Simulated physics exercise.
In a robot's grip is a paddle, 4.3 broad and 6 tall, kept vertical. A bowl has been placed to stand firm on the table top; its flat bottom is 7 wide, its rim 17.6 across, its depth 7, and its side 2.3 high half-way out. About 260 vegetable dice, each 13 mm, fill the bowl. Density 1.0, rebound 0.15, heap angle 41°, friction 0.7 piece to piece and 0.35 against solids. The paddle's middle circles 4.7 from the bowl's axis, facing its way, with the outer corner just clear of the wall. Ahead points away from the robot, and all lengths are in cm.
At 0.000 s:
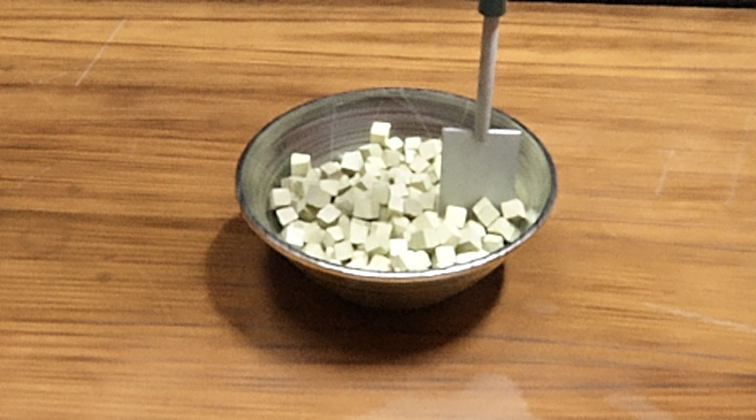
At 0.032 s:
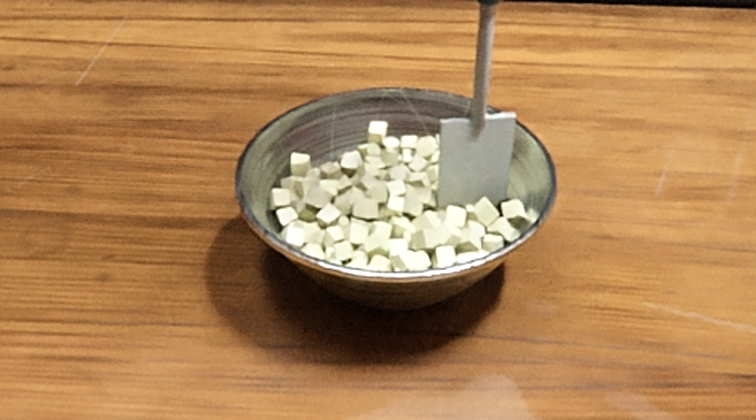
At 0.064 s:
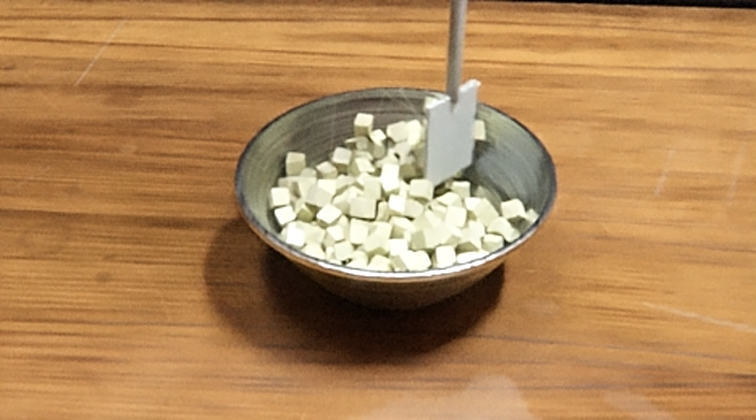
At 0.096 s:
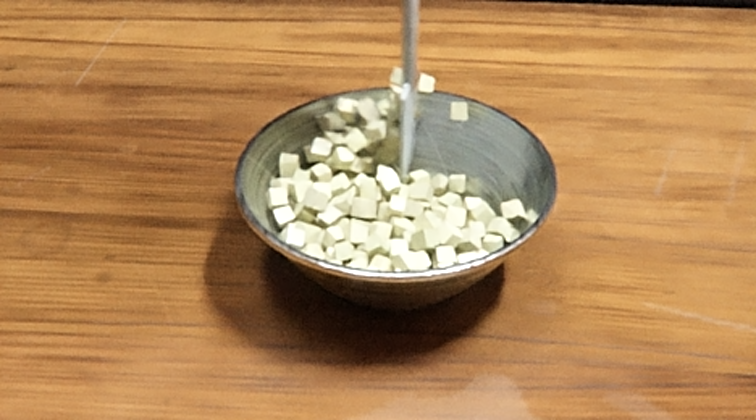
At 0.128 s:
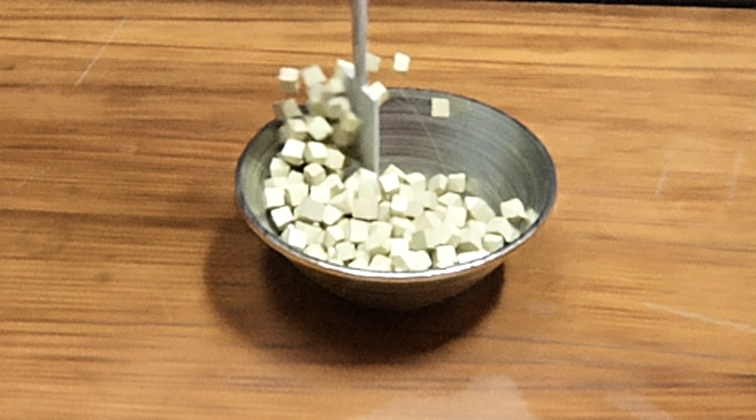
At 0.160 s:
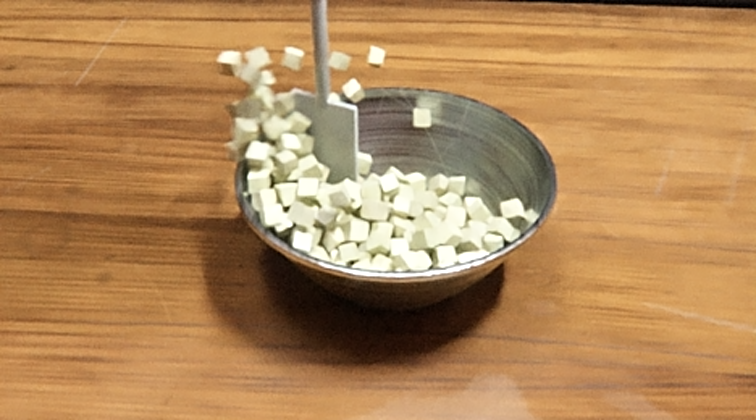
A flat paddle sweeps around the back of a bowl, flinging pale cubes up and left.
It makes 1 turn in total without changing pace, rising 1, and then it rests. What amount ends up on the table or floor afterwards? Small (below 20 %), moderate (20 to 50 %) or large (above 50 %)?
Moderate.
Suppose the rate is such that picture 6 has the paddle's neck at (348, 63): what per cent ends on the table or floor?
It comes to around 25 percent.
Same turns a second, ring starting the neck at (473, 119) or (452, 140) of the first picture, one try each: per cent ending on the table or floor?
About 40 and 35 per cent.
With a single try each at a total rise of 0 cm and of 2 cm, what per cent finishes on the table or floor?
Try one: Around 40 %; try two: Around 20 %.
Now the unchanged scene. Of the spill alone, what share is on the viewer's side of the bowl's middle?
Some 70 per cent.
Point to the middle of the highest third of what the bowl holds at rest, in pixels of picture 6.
Around (428, 198).
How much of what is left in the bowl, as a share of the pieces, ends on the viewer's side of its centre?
Around 45 per cent of what the bowl keeps.
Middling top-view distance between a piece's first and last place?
1 centimetres.
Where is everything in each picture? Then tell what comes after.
Paddle neck at (483, 107), 0° round; upper third of the load around (392, 206), from x 280 to 515, top at y 135; 258 in the bowl, in the first picture.
Paddle neck at (480, 94), 14° round; upper third of the load around (392, 205), from x 280 to 515, top at y 135, in the second picture.
Paddle neck at (454, 71), 49° round; upper third of the load around (390, 193), from x 280 to 515, top at y 105, in the third picture.
Paddle neck at (409, 58), 85° round; upper third of the load around (367, 187), from x 275 to 515, top at y 80, in the fourth picture.
Paddle neck at (360, 60), 120° round; upper third of the load around (334, 183), from x 275 to 515, top at y 65; 255 in the bowl, 3 in flight or on the tool, in the fifth picture.
Paddle neck at (322, 76), 156° round; upper third of the load around (304, 191), from x 230 to 515, top at y 60; 250 in the bowl, 8 in flight or on the tool, in the sixth picture.
By 0.23 s, 229° round, highest piece 12 above the table; 224 in the bowl, 34 in flight or on the tool.
By 0.29 s, 301° round, highest piece 14 above the table; 206 in the bowl, 8 on the table or floor, 44 in flight or on the tool.
By 0.52 s, 0° round, highest piece 6 above the table; 187 in the bowl, 71 on the table or floor.
By 1.22 s, 0° round, highest piece 6 above the table; 187 in the bowl, 71 on the table or floor.
Final count, 187 in the bowl, 71 on the table or floor. That is 28 % on the table or floor.
